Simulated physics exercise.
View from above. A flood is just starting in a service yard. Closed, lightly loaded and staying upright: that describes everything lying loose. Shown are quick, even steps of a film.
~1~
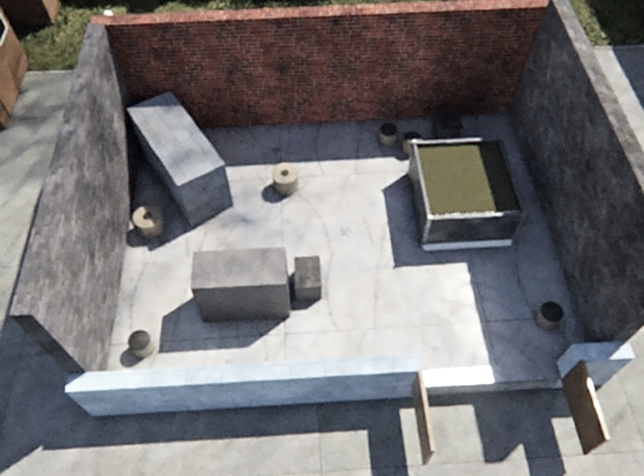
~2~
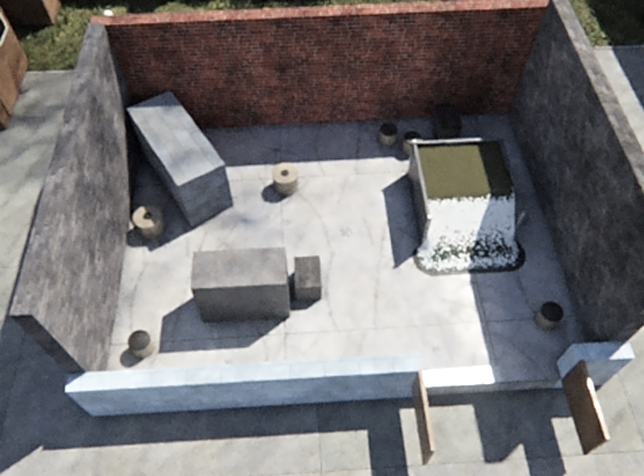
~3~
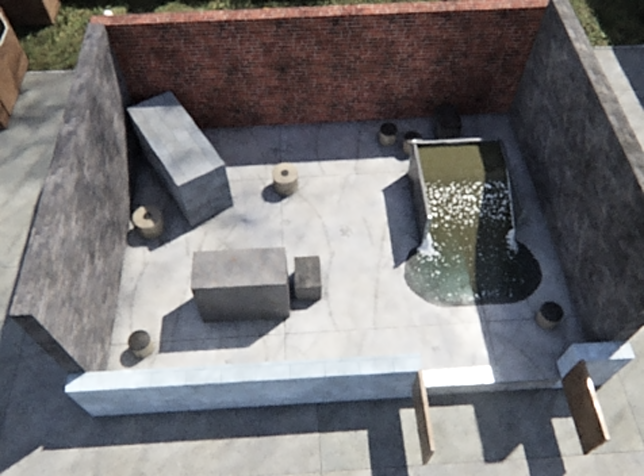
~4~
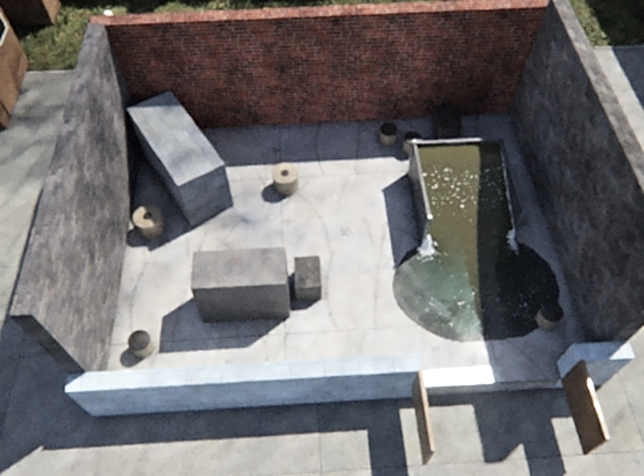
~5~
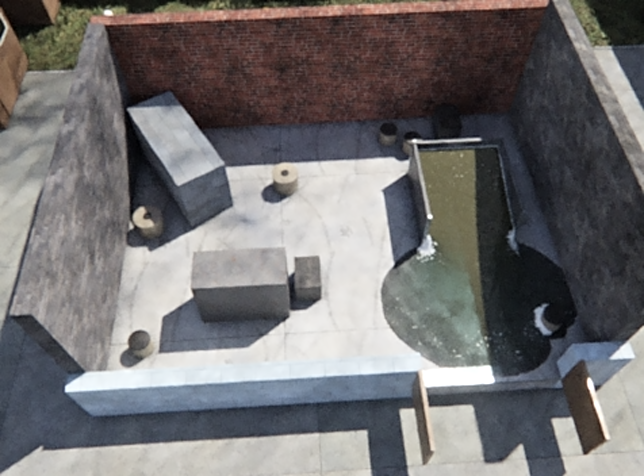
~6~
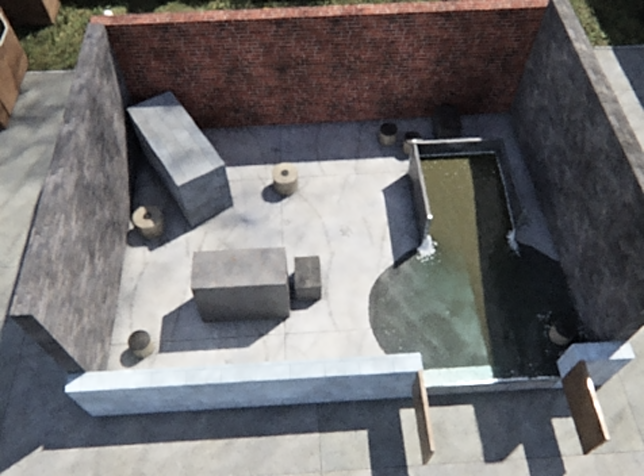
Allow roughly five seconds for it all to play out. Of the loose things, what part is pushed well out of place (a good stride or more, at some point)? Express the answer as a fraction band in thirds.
Fraction band: Less than 1/3.
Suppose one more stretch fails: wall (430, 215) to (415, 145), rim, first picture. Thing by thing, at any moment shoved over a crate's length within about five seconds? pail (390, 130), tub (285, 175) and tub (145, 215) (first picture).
In turn: Stayed within it, moved that far, moved that far.
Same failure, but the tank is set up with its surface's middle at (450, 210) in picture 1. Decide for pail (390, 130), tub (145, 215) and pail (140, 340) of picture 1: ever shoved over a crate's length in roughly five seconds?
Not far, Not far, Far enough.
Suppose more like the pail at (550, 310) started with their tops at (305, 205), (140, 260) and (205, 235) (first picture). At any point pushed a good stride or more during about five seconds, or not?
Okay, in order the twins go nowhere much, nowhere much, nowhere much.
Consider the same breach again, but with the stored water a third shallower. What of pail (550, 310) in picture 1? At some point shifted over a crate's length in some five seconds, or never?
The full distance.
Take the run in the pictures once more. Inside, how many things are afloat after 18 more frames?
The count is 1.
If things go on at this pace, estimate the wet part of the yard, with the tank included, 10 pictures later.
My estimate is about 35 per cent.
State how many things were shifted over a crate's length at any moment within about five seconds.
2 in all.
A moment on, 1 of 8 are well off their spots; 1 afloat.
Next, 1 of 8 are well off their spots; 1 afloat.
Later, 1 of 8 are well off their spots; 1 afloat.
In the end, 2 of 8 are well off their spots, and 2 have been at some point; 0 afloat.
